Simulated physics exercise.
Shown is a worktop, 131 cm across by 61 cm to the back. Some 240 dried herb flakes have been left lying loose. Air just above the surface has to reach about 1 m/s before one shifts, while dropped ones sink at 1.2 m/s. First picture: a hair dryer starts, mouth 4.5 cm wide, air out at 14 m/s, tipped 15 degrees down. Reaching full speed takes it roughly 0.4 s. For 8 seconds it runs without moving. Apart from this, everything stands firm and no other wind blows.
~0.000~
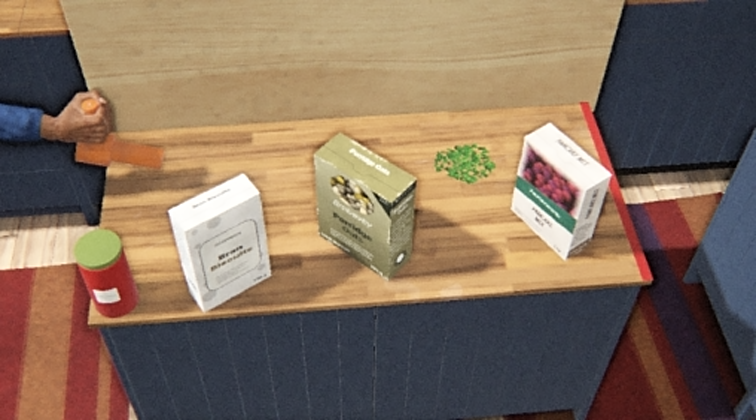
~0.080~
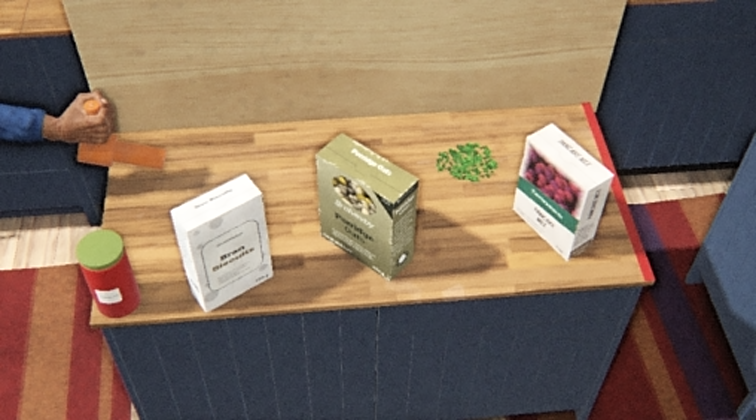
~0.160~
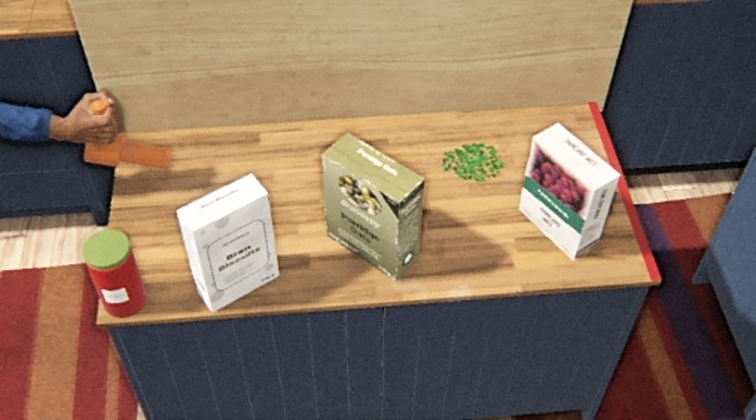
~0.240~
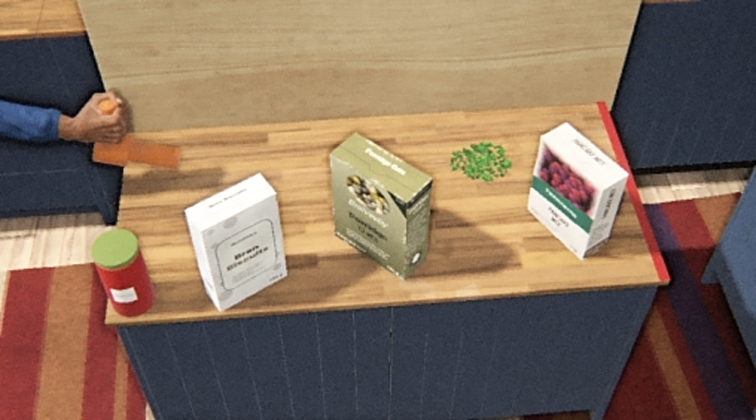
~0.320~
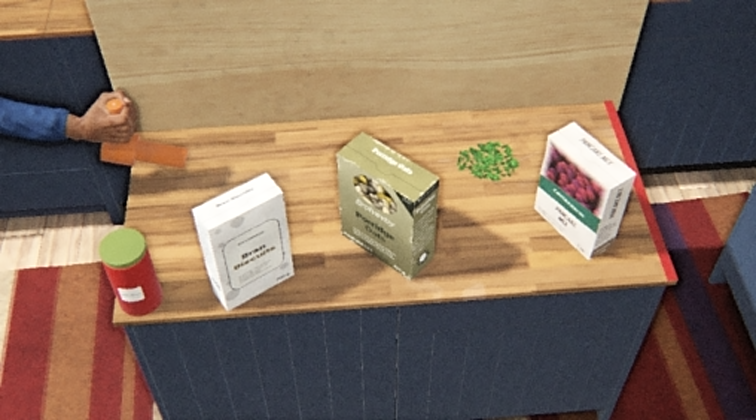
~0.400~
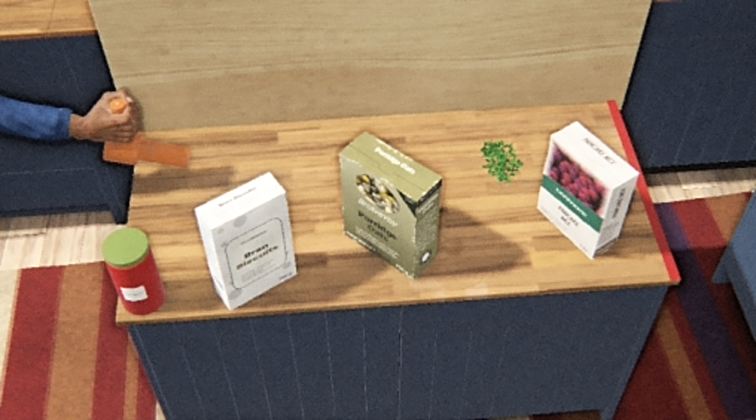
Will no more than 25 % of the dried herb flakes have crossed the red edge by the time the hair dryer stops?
No - more than 25 % cross it.
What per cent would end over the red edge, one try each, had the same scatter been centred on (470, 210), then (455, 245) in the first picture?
First try about 40 per cent, second about 0 per cent.
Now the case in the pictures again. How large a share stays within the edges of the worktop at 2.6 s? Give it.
It should be roughly 0 % by then.
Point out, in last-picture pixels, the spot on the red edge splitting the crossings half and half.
At roughly pixel (633, 150).
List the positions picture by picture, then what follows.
In the first picture, the middle of the dried herb flakes is near (464, 164), none has stirred yet and the mouth of the hair dryer is at (162, 159).
In the second picture, the middle of the dried herb flakes is near (469, 162), none has stirred yet and the red edge is centred on (620, 184).
In the third picture, the middle of the dried herb flakes is near (474, 162), none has stirred yet, the top of a carton is at (576, 155) and the top of a carton is at (373, 166).
In the fourth picture, the middle of the dried herb flakes is near (483, 162) and none has stirred yet.
In the fifth picture, the middle of the dried herb flakes is near (490, 161) and none has stirred yet.
In the sixth picture, the middle of the dried herb flakes is near (499, 160), the farthest in sight from the hair dryer is at (523, 166) and about 45 % have left their places.
After 1.6 s, 0 % are on the move or not yet settled, 100 % are over the red edge.
After 2.6 s, 0 % are on the move or not yet settled, 100 % are over the red edge.
After 4.4 s, 0 % are on the move or not yet settled, 100 % are over the red edge.
After 8.0 s, at the end, 100 % are over the red edge.
